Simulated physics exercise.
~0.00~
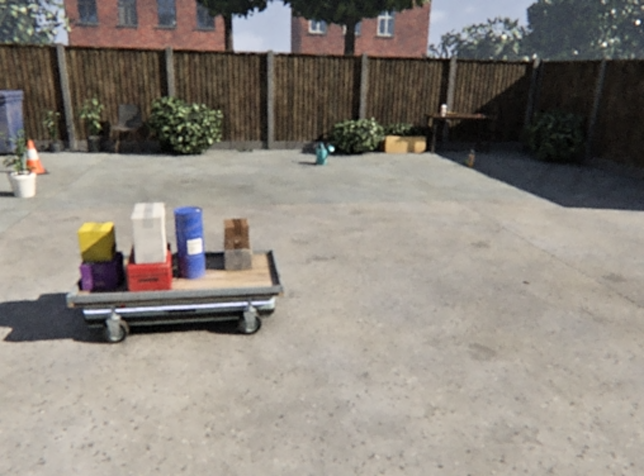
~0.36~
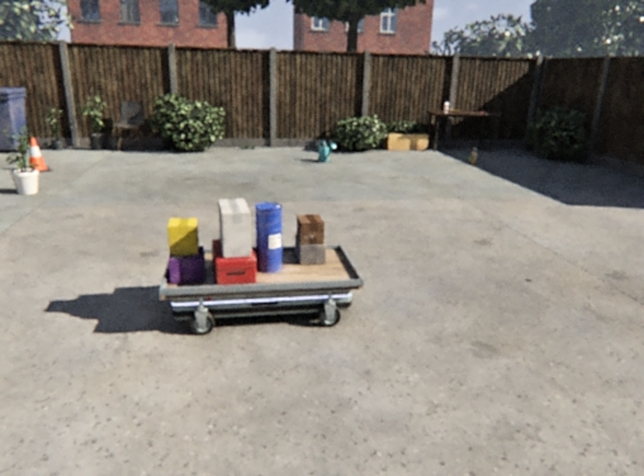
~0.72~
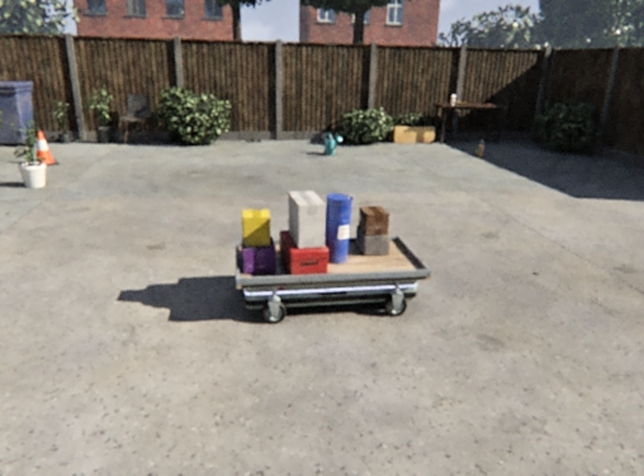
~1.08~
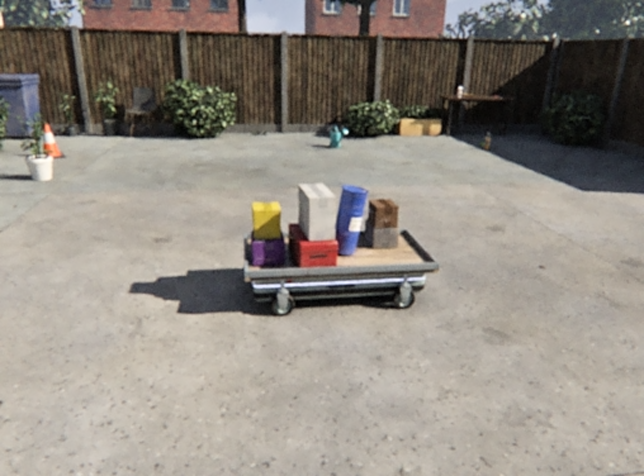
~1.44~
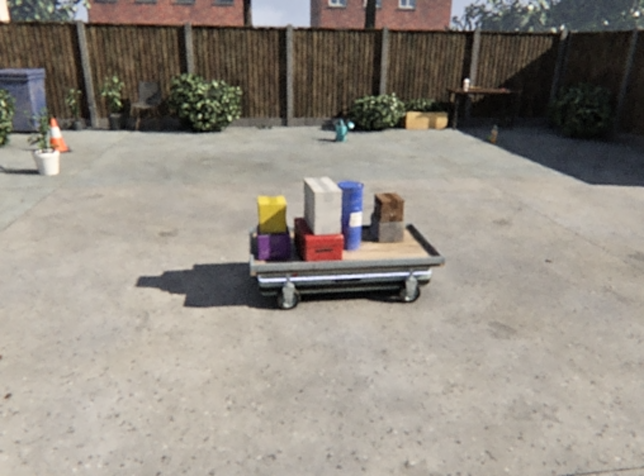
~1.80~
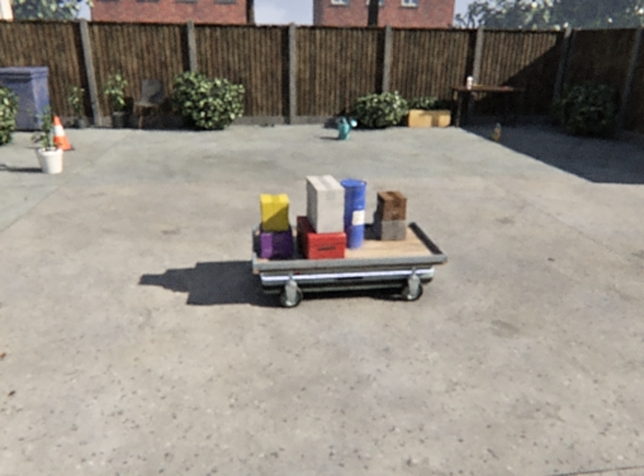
A flat cart with a low rim stands on the left of a sunny paved yard, seen from slightly above, with a wooden fence, bushes and brick buildings behind. On it, from left to right, a yellow box sits on a purple parcel, a tall white box on a red toolbox, a blue canister stands alone, and a brown parcel rests on a grey box. The cart rolls right and stops near the middle. As it halts, the blue canister tips to the right, then rocks back upright. The cart stays still with its whole load aboard.
